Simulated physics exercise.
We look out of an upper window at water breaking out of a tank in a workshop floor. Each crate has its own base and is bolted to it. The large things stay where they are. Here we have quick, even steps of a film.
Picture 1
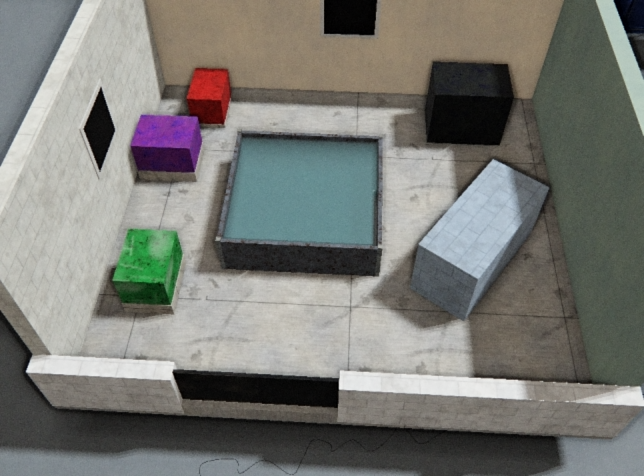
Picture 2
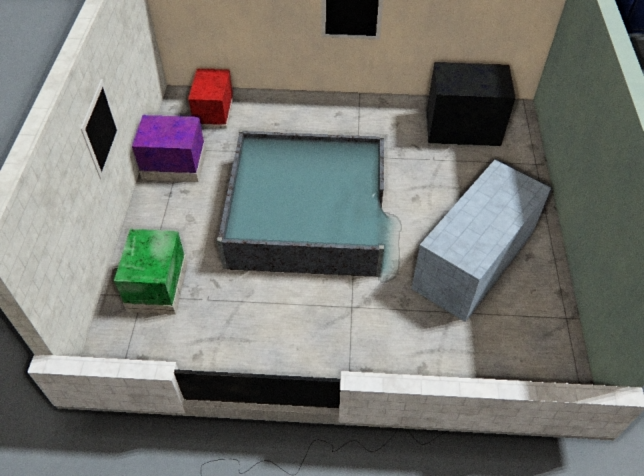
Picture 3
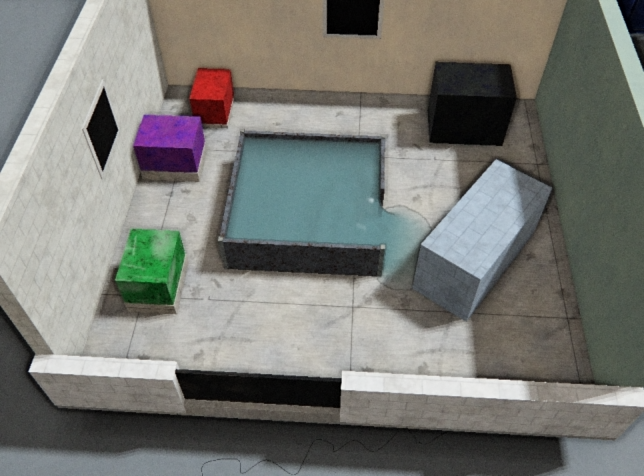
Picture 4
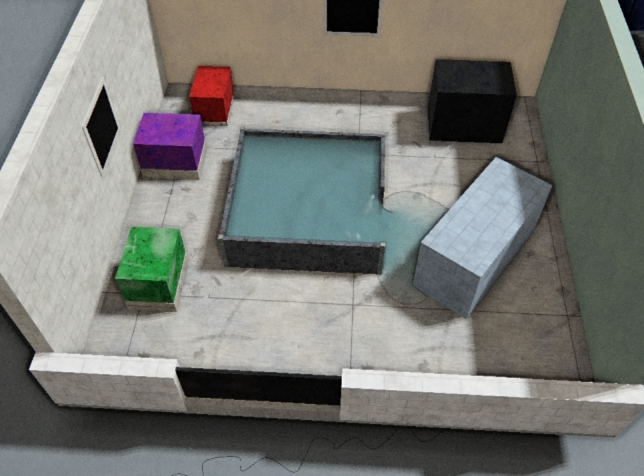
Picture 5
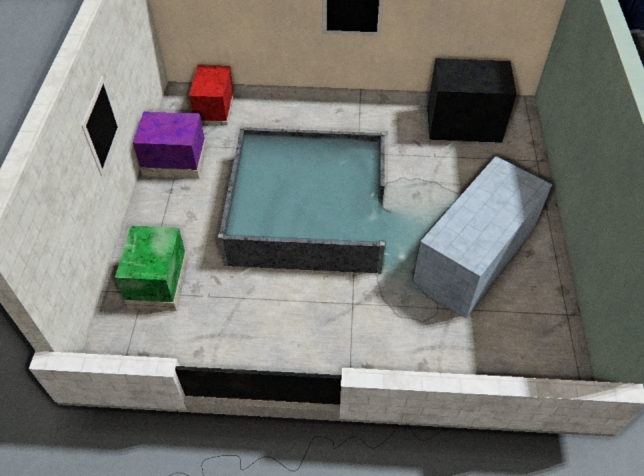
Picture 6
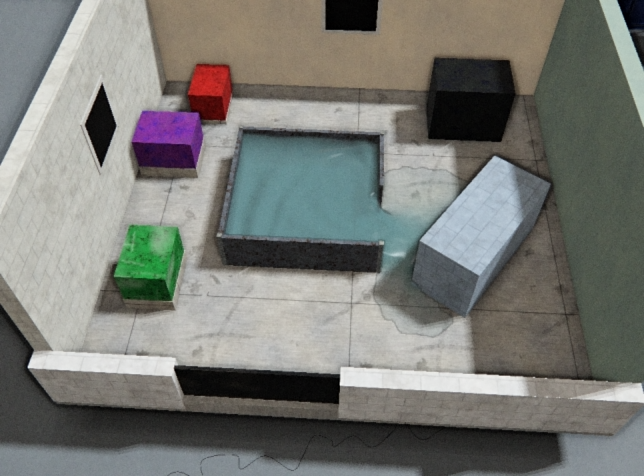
In a walled workshop seen from above, an open tank of blue-green water sits still among coloured blocks. A gap opens in its right side and water pours through onto the floor, reaching the long pale block and spreading around its near end in a thin, widening puddle.
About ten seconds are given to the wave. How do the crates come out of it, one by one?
As I see it, the red crate is reached; the green crate is never reached; the purple crate is never reached.
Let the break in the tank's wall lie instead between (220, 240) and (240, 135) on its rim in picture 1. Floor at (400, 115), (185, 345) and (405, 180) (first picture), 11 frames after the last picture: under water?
The first point is unwetted, the second swamped, the third unwetted.
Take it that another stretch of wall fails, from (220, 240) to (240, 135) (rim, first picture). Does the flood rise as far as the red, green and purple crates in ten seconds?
Red crate is reached; green crate is reached; purple crate is reached.
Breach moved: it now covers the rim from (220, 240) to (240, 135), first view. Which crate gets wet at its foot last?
The crate marked red.
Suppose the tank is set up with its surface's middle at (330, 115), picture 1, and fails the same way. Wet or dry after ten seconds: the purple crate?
Purple: Untouched.
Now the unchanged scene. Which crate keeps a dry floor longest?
Coming in last, the purple-painted one.
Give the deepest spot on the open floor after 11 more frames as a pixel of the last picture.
Deepest point: Roughly (415, 270).
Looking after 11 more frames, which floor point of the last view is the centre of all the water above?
Near pixel (354, 220).
A moment on, water covers 20 % of the floor; the red crate not reached, the green crate not reached, the purple crate not reached.
Next, water covers 35 % of the floor; the red crate not reached, the green crate not reached, the purple crate not reached.
Then, water covers 60 % of the floor; the red crate not reached, the green crate water round its plinth, the purple crate not reached.
Later, water covers 90 % of the floor; the red crate water round its plinth, the green crate water round its plinth, the purple crate water round its plinth.
In the end, water covers 100 % of the floor; the red crate was topped, the green crate stayed above the water, the purple crate stayed above the water.
